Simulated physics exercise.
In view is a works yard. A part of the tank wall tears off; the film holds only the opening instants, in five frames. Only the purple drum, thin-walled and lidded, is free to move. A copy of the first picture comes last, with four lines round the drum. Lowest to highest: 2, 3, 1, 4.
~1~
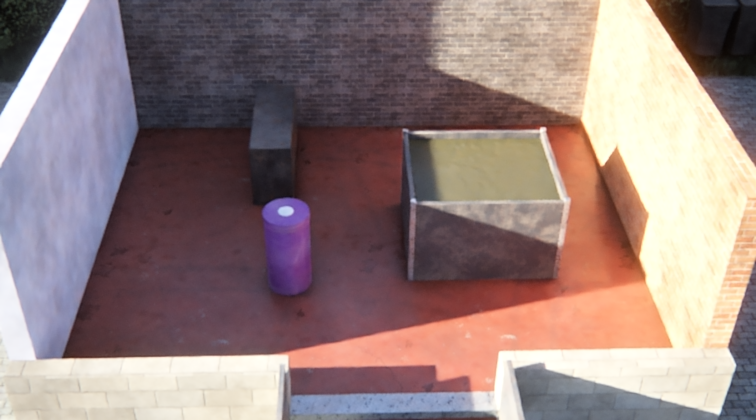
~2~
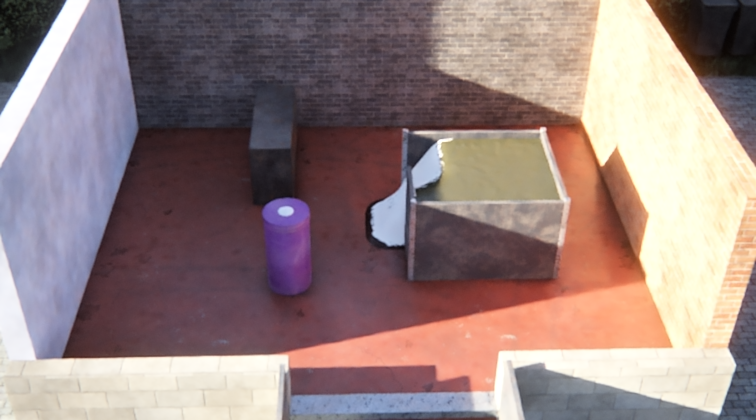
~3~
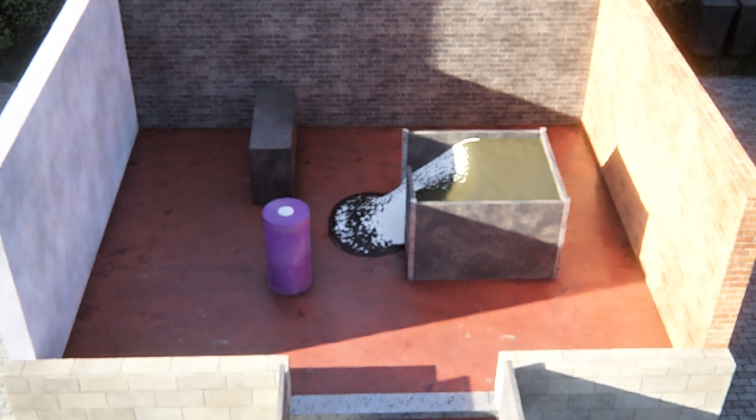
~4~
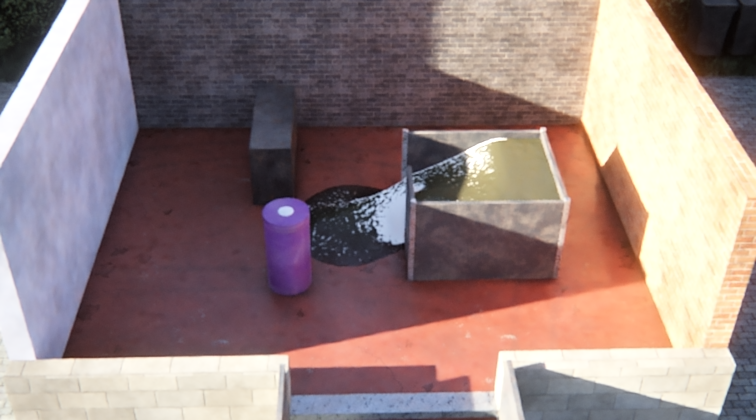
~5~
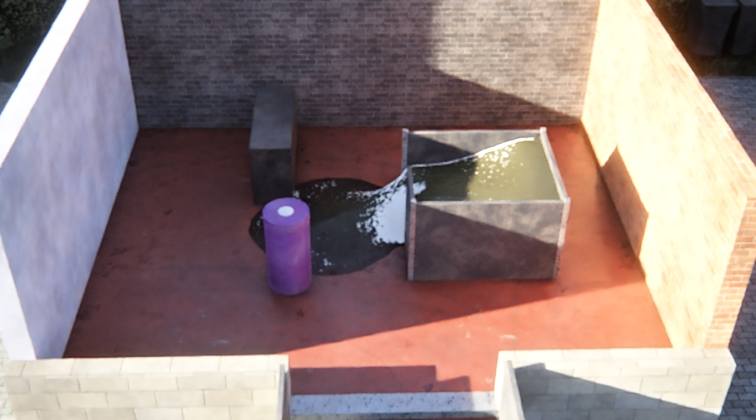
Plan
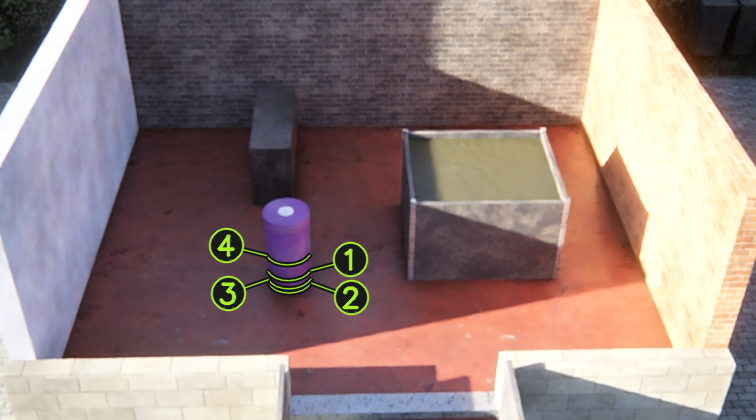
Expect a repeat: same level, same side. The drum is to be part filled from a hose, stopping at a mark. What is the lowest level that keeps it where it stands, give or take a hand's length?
It is 1.
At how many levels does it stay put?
Two.
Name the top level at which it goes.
Level 3.
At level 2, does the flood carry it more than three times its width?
No, less.
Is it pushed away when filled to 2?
Yes.
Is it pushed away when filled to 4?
No.
On the marked copy, 1 at (288, 280); 2 at (289, 293); 3 at (289, 288); 4 at (287, 264); from the bottom up 2, 3, 1, 4.
Choosing 1, it does not move.
Choosing 2, it is pushed about twice its own width away.
Choosing 3, it is pushed about its own width away.
Choosing 4, it does not move.
